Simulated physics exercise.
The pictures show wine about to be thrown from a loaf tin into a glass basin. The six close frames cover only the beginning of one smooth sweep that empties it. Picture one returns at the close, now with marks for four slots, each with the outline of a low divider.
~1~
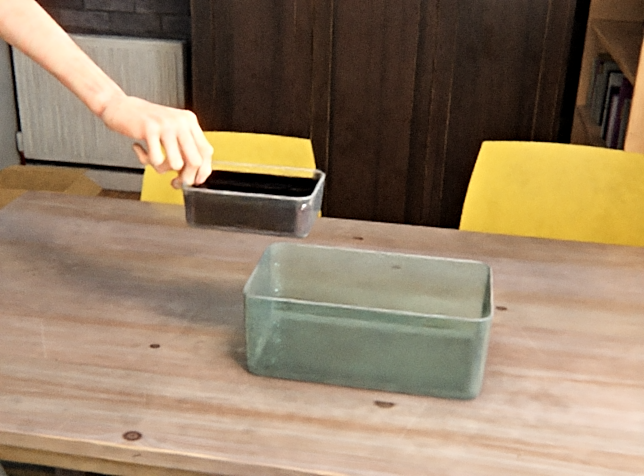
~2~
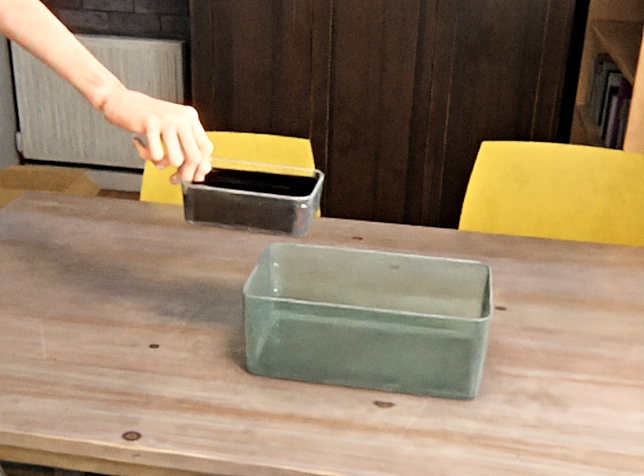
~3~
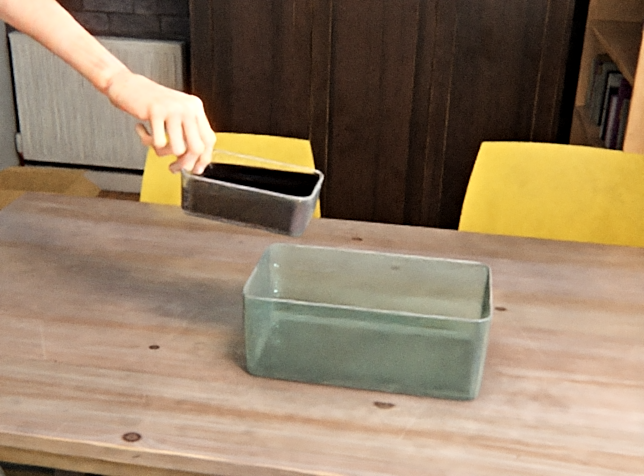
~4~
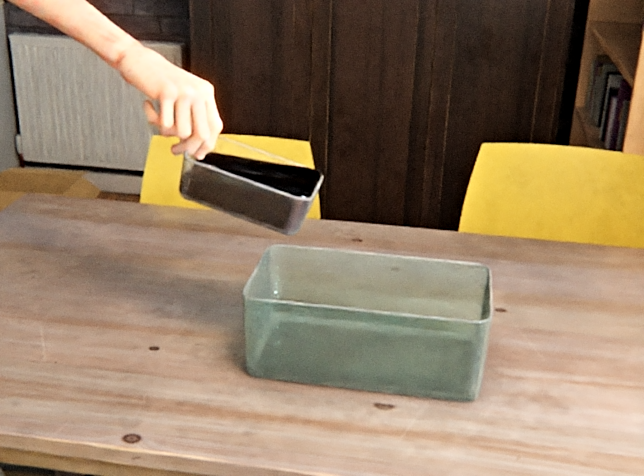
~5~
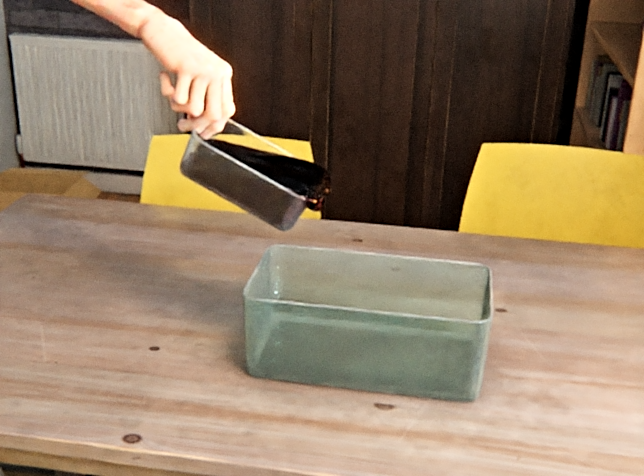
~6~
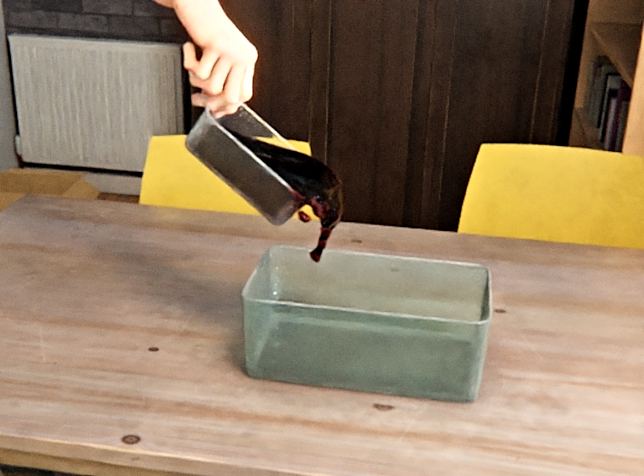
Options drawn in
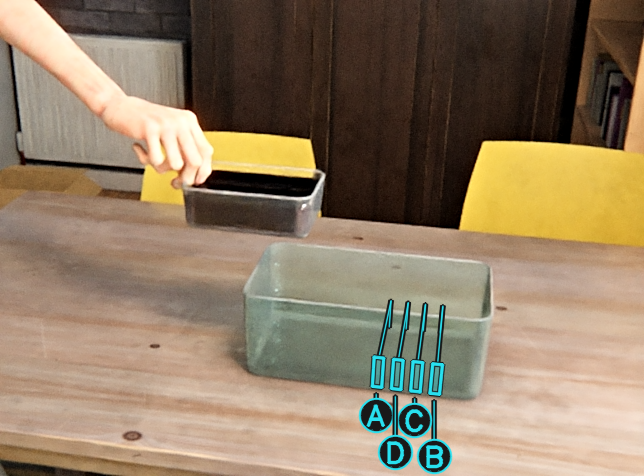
The clip shows a hand holding a small loaf tin of dark liquid above a wooden table, near a larger glass basin, then tilting it steadily to the right until the liquid pours over the lip in a dark stream.
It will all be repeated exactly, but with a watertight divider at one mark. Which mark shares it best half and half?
Use slot D.
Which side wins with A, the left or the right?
The right one.
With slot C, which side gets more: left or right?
The left side.
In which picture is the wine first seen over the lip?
In picture 4.
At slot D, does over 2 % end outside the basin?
Yes, it does.
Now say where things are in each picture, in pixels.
In the first picture, upright, lip at (317, 184); basin from (247, 369) to (480, 396); nothing has left yet.
In the second picture, upright, lip at (316, 184); nothing has left yet.
In the third picture, tipped about 7°, lip at (316, 185); nothing has left yet.
In the fourth picture, tipped about 15°, lip at (316, 186); wine is over the lip, down to (316, 186).
In the fifth picture, tipped about 26°, lip at (316, 186); wine is over the lip, down to (322, 199).
In the sixth picture, tipped about 39°, lip at (315, 187); wine is over the lip, down to (321, 247).
On the marked copy, A at (376, 393); B at (434, 400); C at (414, 398); D at (395, 396).
With A, about 27 % ends left of the wall and 68 % right of it; 5 % is lost outside.
With B, about 84 % ends left of the wall and 8 % right of it; 8 % is lost outside.
With C, about 72 % ends left of the wall and 22 % right of it; 6 % is lost outside.
With D, about 45 % ends left of the wall and 49 % right of it; 7 % is lost outside.
